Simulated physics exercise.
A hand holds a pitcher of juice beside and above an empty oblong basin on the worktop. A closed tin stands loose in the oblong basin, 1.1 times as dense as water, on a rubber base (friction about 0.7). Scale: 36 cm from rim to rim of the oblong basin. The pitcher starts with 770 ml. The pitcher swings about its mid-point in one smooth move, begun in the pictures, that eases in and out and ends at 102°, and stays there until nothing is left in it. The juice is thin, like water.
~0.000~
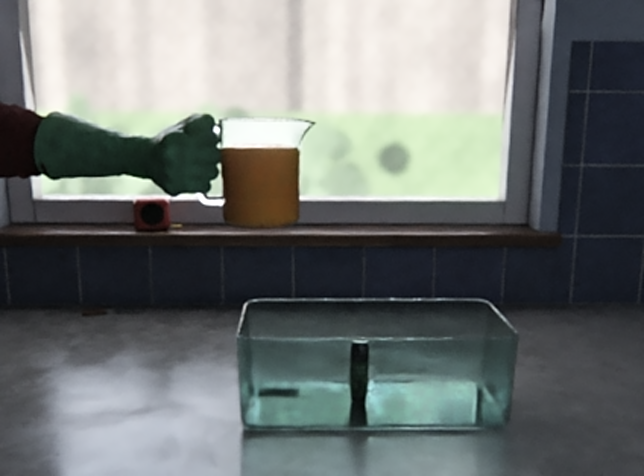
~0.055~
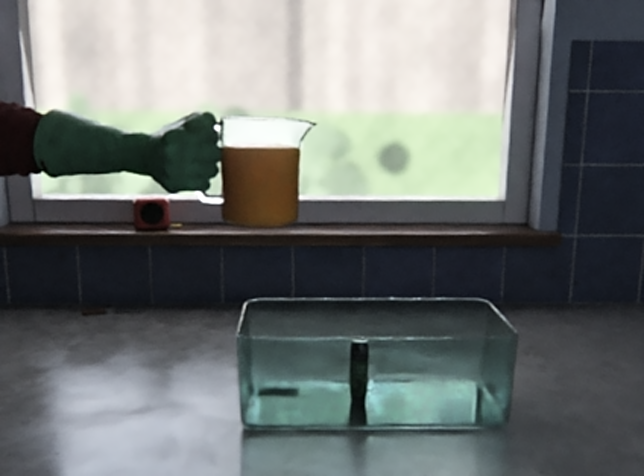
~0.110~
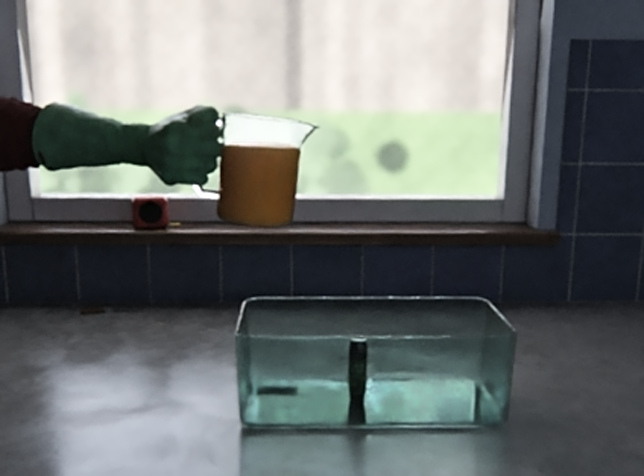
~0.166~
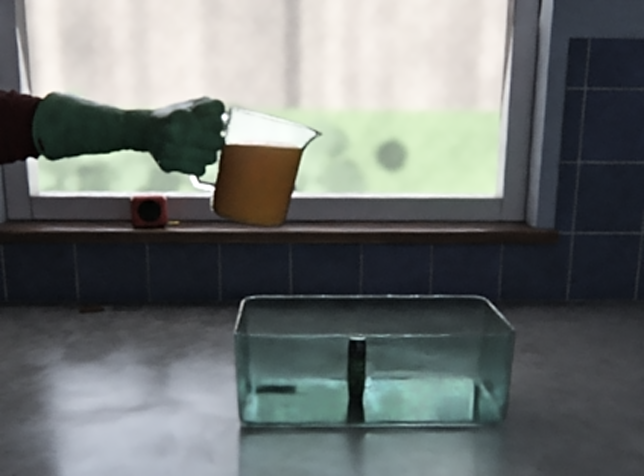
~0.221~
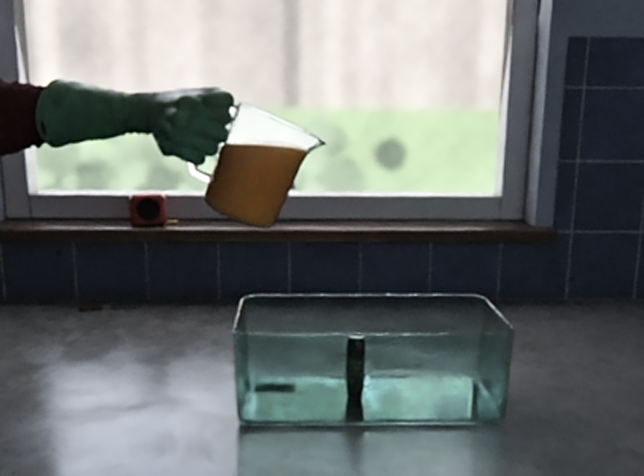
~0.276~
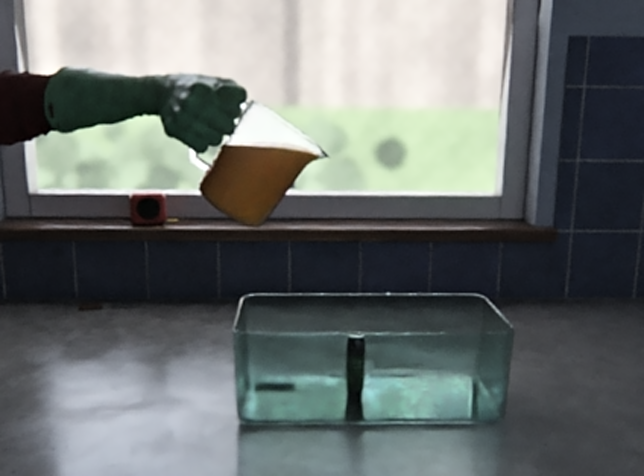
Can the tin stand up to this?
The tin keeps standing.
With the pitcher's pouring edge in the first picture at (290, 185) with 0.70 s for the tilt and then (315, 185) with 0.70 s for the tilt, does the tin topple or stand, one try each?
First it goes over; then it falls.
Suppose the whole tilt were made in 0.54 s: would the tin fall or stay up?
The tin remains upright.
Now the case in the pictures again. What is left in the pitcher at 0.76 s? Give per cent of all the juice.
About 24 per cent.
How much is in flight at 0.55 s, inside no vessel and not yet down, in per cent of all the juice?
About 26 per cent.
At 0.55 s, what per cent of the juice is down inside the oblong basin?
Some 4 per cent.
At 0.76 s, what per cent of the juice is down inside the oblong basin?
Some 50 per cent.
After 0.55 s the tilt is 91° and 69 per cent is still to pour; the tin stands where it began.
After 0.76 s the tilt is 102° and 23 per cent is still to pour; the tin stands where it began.
After 0.97 s the tilt is 102° and 6 per cent is still to pour; the tin stands where it began.
After 1.20 s the tilt is 102° and 1 per cent is still to pour; the tin stands where it began.
In the end the tin stands where it began.
